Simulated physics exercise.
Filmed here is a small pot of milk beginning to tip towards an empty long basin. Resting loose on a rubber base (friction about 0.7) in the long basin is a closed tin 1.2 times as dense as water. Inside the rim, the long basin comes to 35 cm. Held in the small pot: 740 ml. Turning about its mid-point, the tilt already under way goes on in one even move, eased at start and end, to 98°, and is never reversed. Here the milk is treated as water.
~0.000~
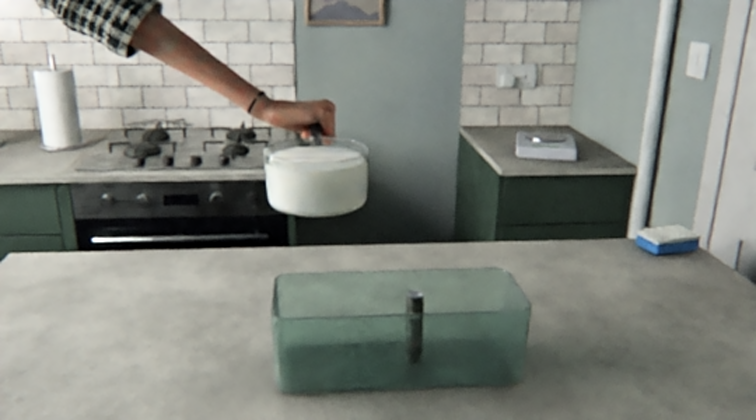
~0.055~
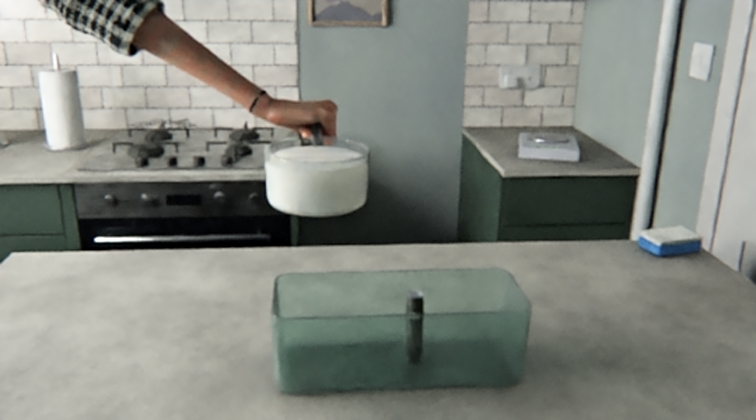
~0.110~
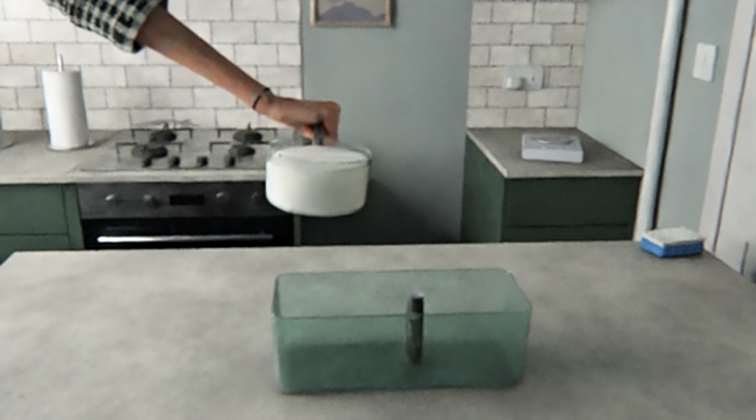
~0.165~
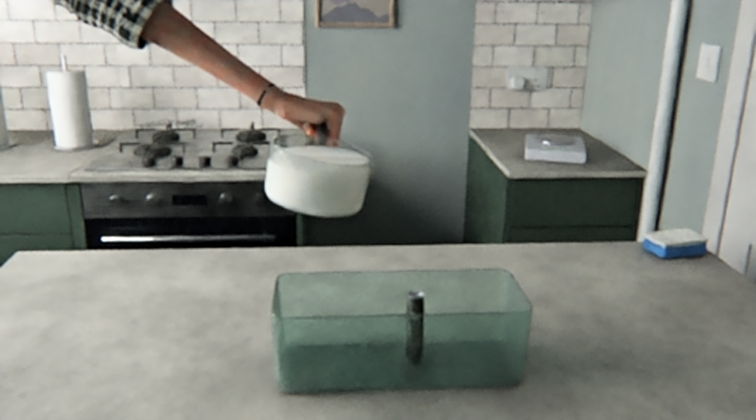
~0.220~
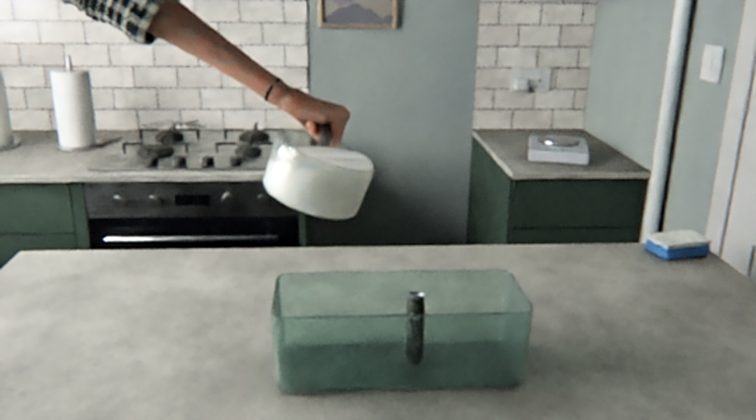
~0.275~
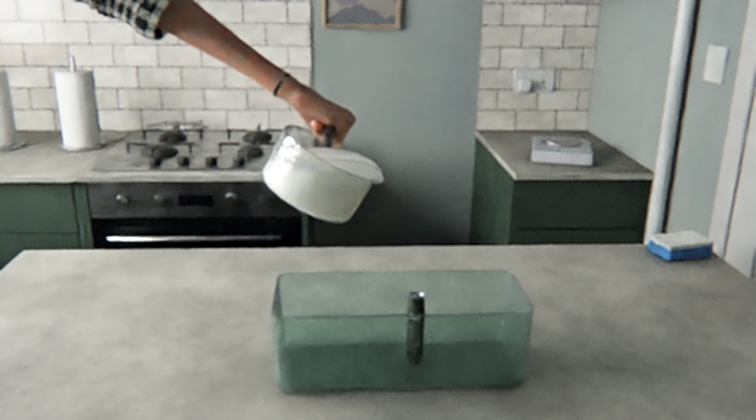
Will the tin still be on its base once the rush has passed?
Tipped.
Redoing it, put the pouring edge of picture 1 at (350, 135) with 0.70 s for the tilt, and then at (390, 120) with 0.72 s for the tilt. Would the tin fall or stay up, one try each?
In the first try it comes down; in the second it comes down.
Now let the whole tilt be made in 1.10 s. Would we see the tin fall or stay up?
The tin stays on its base.
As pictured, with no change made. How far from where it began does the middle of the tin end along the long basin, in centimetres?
In the end the tin's centre has shifted about 8.0 centimetres.
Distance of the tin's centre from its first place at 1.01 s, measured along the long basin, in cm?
Centre to centre, close to 2 cm.
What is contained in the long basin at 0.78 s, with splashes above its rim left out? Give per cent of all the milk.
About 82 %.
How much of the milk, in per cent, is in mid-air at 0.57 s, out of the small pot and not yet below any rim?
Near 46 per cent of it all.
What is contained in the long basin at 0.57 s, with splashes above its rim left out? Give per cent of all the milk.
Close to 22 in a hundred.
Then, 0.57 s in, the tilt is 84° and 34 per cent is still to pour; the tin stands where it began.
Then, 0.78 s in, the tilt is 98° and 8 per cent is still to pour; the tin stands where it began.
Then, 1.01 s in, the tilt is 98° and 1 per cent is still to pour; the tin leans 13°.
Then, 1.25 s in, the tilt is 98° and 0 per cent is still to pour; the tin lies on its side.
Finally, the tin lies on its side.
